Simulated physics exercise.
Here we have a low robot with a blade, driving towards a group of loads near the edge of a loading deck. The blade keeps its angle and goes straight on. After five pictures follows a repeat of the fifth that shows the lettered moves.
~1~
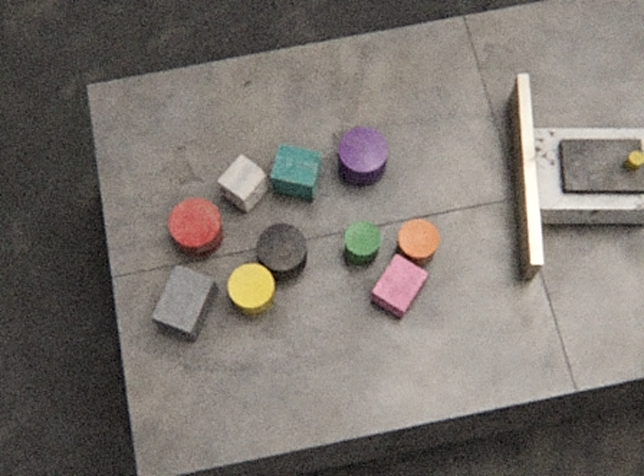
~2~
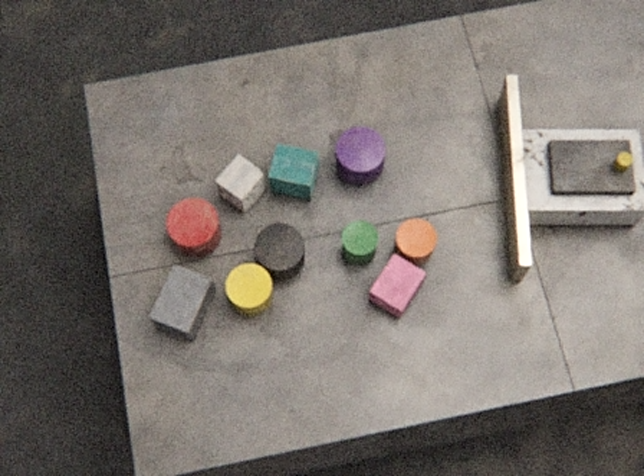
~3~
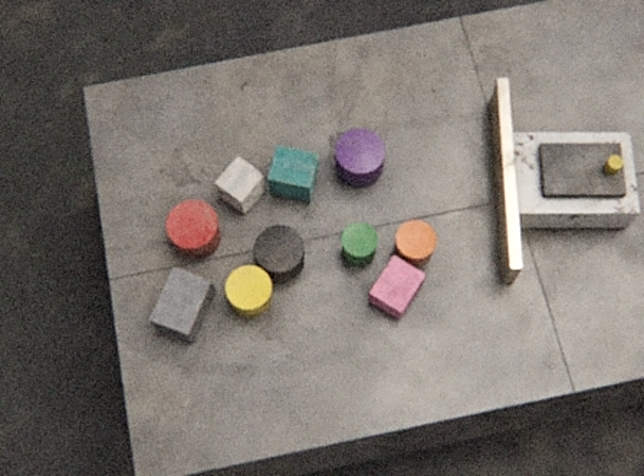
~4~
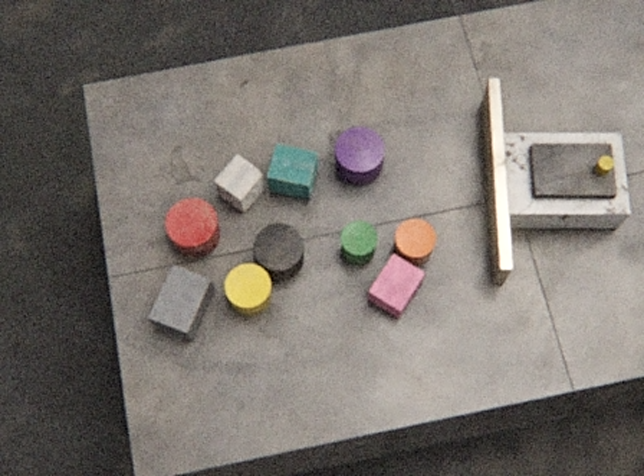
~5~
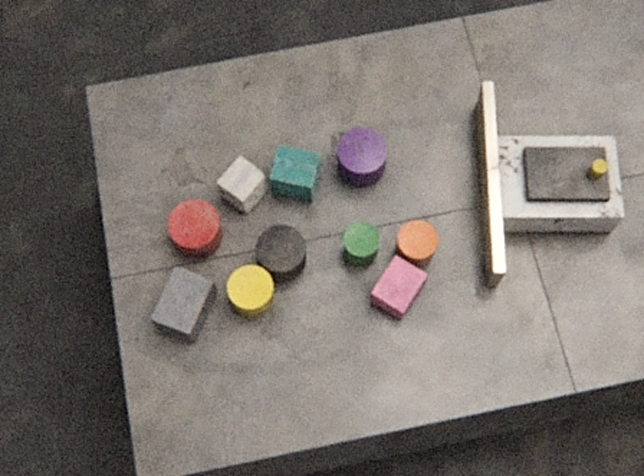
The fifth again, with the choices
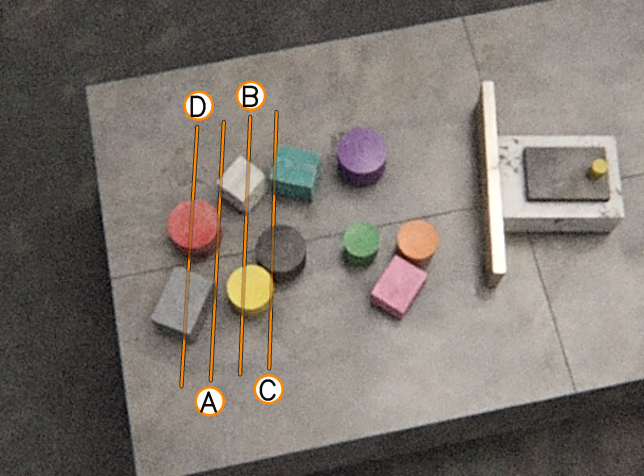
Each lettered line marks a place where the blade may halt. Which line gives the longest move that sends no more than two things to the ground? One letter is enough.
No third one falls up to D.
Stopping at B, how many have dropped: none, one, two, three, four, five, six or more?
By then, none.
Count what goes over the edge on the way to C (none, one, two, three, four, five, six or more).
The count is none.
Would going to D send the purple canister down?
By then, no.
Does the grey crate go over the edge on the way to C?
No.
On the marked copy, A at (218, 245); B at (245, 239); C at (273, 234); D at (190, 250).
Taking D. A third of the way, robot (451, 195); pink crate (359, 296); purple canister (352, 159).
Two thirds of the way, robot (342, 216); grey crate (165, 305); red pail (163, 244).
When it is over, robot (255, 233); grey crate over the edge; yellow pail (122, 313); one fallen.
As for the rest, A is within the limit but short; B is within the limit but short; C is within the limit but short.
